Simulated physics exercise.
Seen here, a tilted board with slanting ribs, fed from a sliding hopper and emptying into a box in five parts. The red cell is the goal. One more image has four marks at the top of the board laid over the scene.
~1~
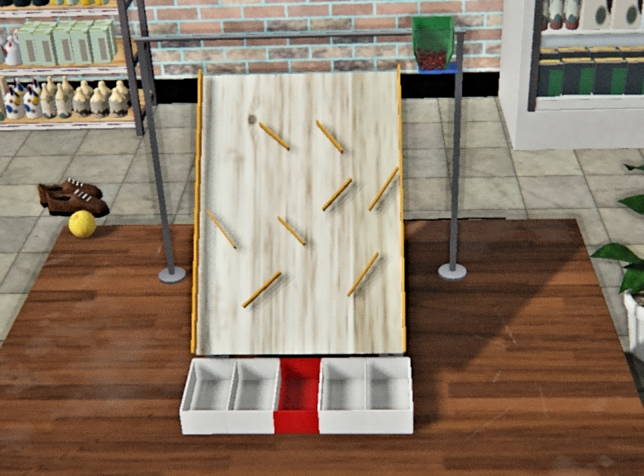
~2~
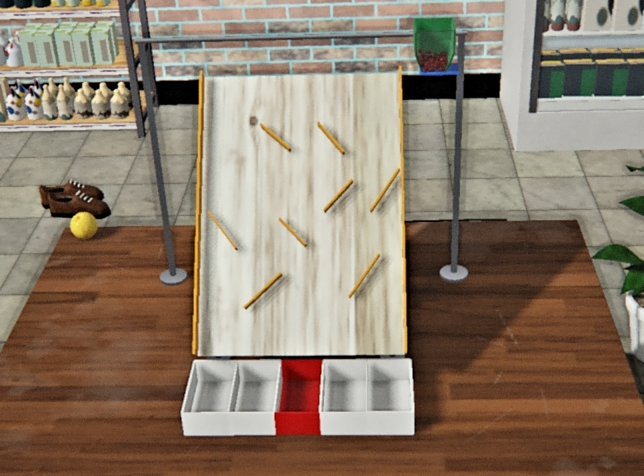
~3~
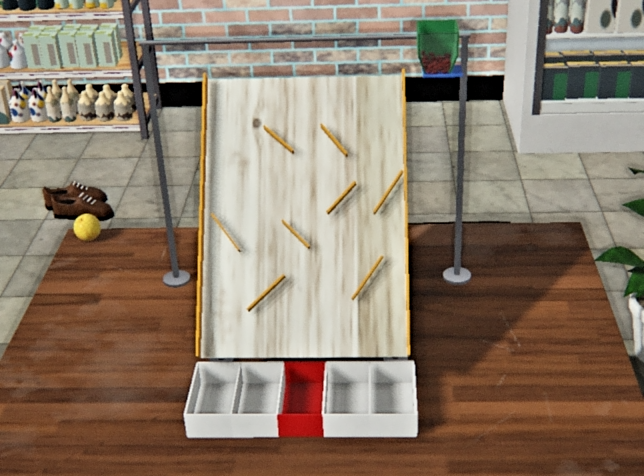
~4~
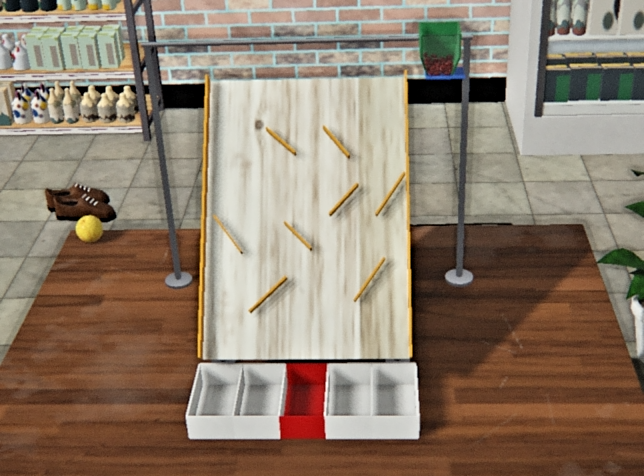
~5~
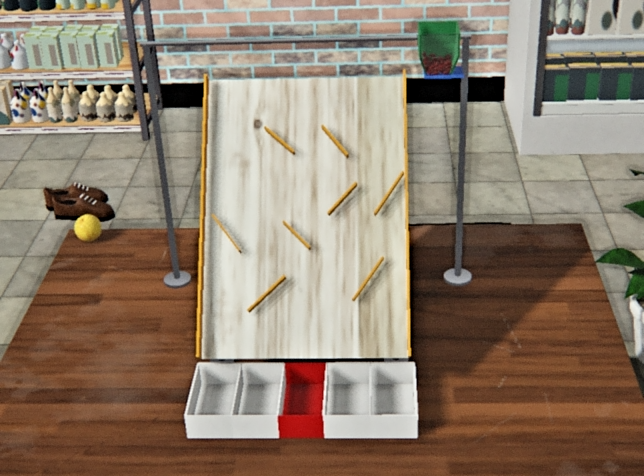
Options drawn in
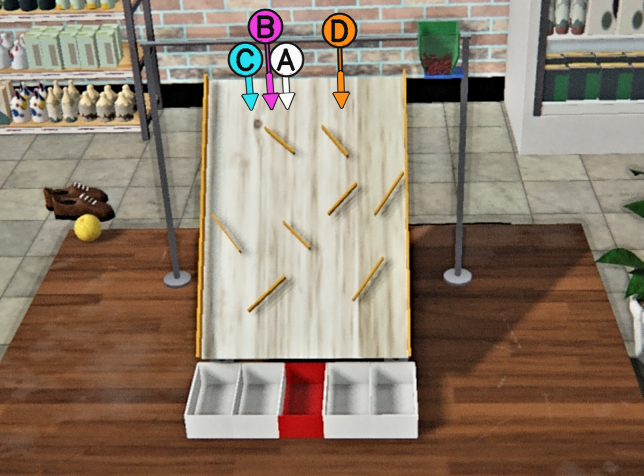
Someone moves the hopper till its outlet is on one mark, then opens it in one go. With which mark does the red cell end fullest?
D beats the others.
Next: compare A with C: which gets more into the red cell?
The answer is A.
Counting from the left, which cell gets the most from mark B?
The fourth.
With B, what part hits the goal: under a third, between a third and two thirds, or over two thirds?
Mark B gives under a third.
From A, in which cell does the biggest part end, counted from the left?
It is the fourth one.
On the marked copy, mark A meets the board at (287, 103); mark B meets the board at (271, 103); mark C meets the board at (250, 104); mark D meets the board at (341, 102).
For mark A, about a tenth in the red cell, the larger part in other cells.
For mark B, about a tenth in the red cell, the larger part in other cells.
For mark C, just a few in the red cell, almost all in other cells.
For mark D, roughly two thirds in the red cell, roughly a quarter in other cells.
